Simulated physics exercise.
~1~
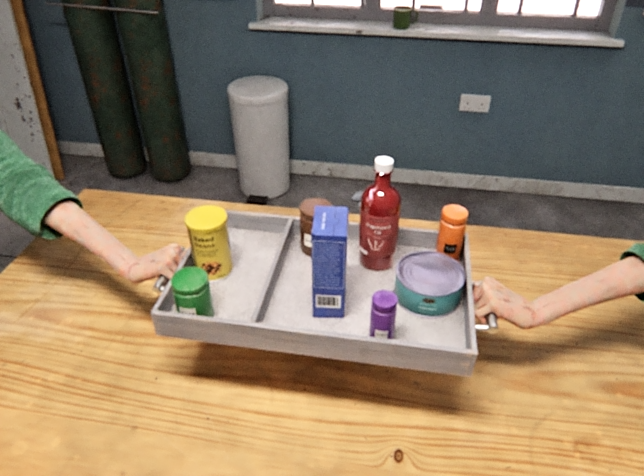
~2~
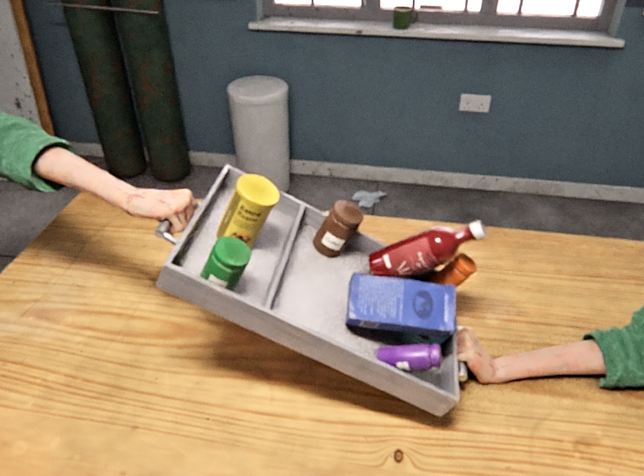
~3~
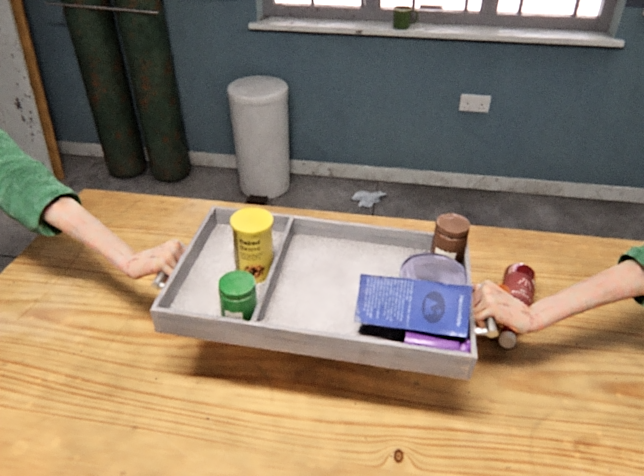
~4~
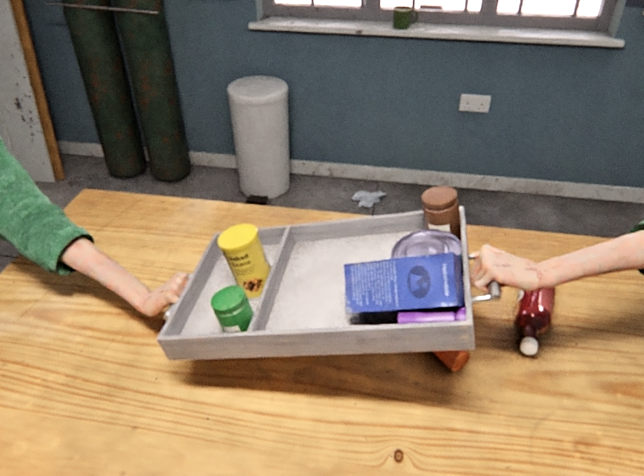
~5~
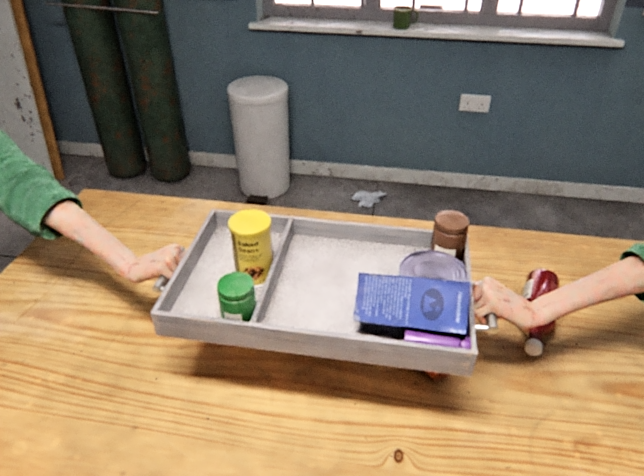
Two hands tip a loaded tray both ways and level it, spilling two containers rightward.
